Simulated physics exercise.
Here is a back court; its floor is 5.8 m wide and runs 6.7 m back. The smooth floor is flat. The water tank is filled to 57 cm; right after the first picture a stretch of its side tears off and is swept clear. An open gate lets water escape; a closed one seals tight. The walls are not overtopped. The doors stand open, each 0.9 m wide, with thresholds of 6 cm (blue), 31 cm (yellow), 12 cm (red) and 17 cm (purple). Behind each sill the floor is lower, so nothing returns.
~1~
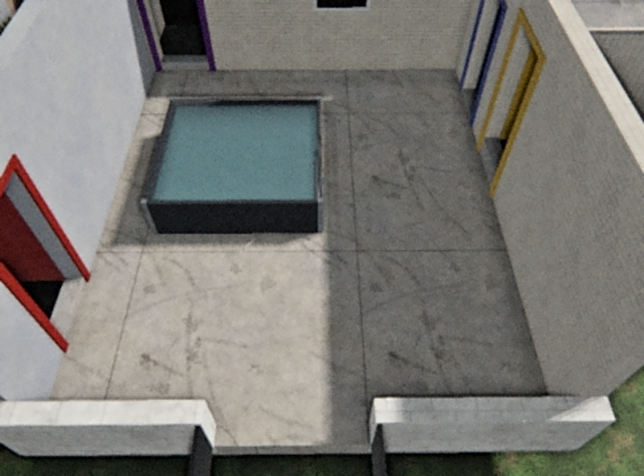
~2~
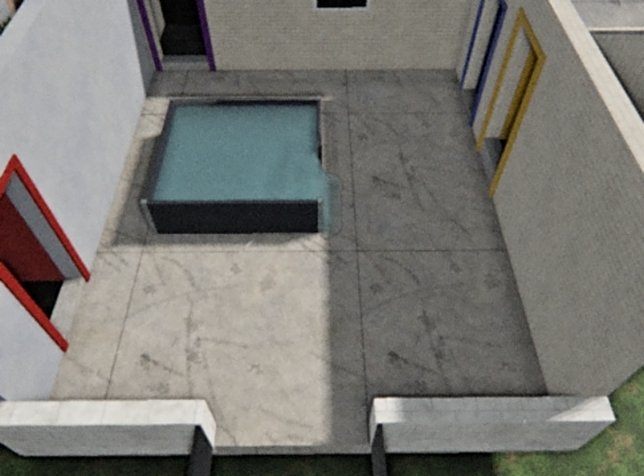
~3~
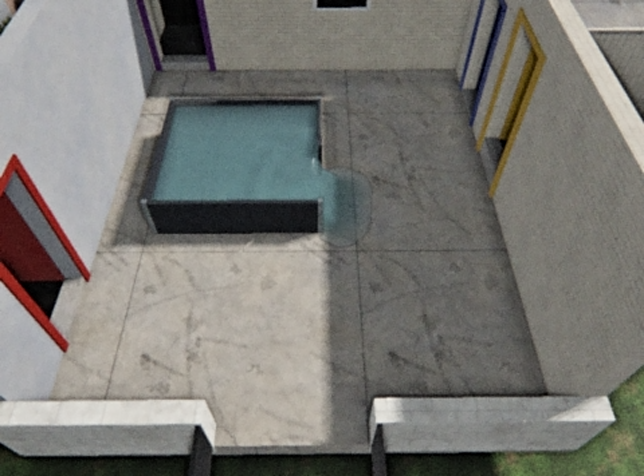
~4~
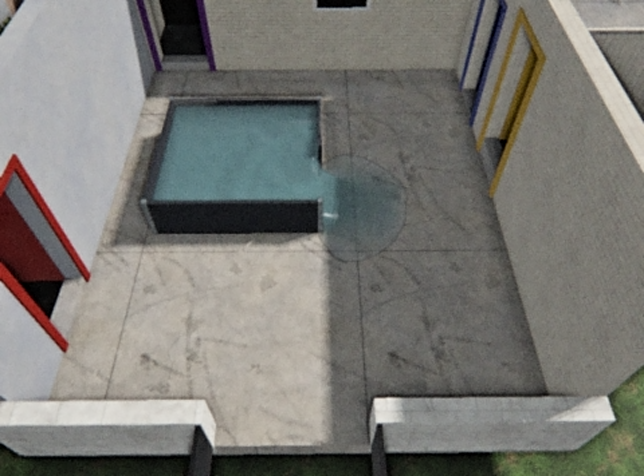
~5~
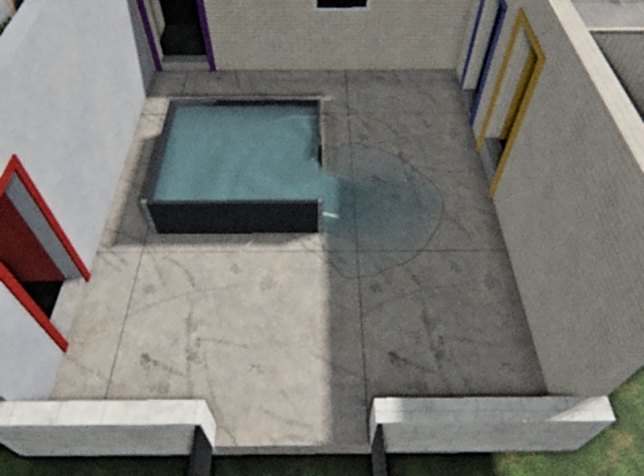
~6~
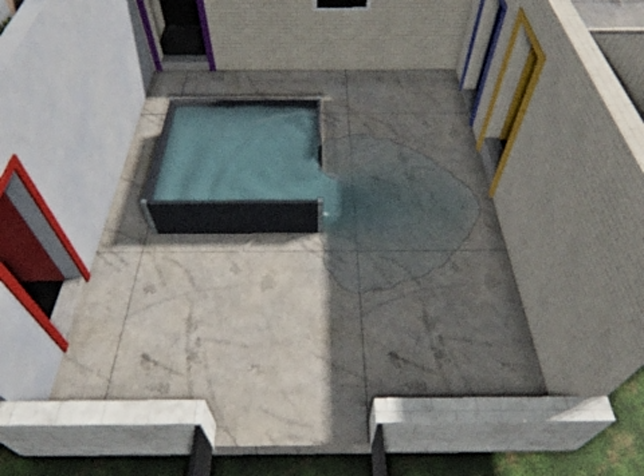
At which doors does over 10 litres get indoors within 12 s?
Within that time: At the blue door it exceeds the limit; at the yellow door it keeps below the limit; at the red door it stays under the limit; at the purple door it does not reach the limit.
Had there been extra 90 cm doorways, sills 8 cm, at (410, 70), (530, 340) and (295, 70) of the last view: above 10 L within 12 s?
In that order: Above, past it, not over.
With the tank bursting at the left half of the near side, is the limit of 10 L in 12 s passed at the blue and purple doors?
Against that limit: Blue not over, purple under.
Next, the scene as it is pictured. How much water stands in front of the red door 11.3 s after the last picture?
Roughly 9.5 cm deep.
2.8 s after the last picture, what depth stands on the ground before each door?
Depths in cm: Blue 8, yellow 19, red 0, purple 0.
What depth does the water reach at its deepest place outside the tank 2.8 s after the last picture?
About 28 cm.
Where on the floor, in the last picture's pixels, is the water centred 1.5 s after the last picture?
Near (311, 191).
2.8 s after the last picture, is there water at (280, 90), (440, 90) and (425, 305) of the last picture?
In turn: Not reached, wet, flooded.
Then, 0.7 s after the last picture water covers 25 % of the floor and is deepest (34 cm) near (329, 214); blue door not reached, yellow door 22 cm at the sill, 0 L in, red door not reached, purple door not reached.
Then, 1.5 s after the last picture water covers 30 % of the floor and is deepest (33 cm) near (542, 420); blue door 8 cm at the sill, 0 L in, yellow door 26 cm at the sill, 0 L in, red door not reached, purple door not reached.
Then, 2.8 s after the last picture water covers 40 % of the floor and is deepest (28 cm) near (538, 405); blue door 8 cm at the sill, 5 L in, yellow door 19 cm at the sill, 0 L in, red door not reached, purple door not reached.
Then, 6.3 s after the last picture water covers 95 % of the floor and is deepest (14 cm) near (542, 420); blue door 8 cm at the sill, 17 L in, yellow door 10 cm at the sill, 0 L in, red door 9 cm at the sill, 0 L in, purple door 5 cm at the sill, 0 L in.
Then, 11.3 s after the last picture water covers 95 % of the floor and is deepest (12 cm) near (106, 225); blue door 6 cm at the sill, 29 L in, yellow door 6 cm at the sill, 0 L in, red door 10 cm at the sill, 0 L in, purple door 11 cm at the sill, 0 L in.
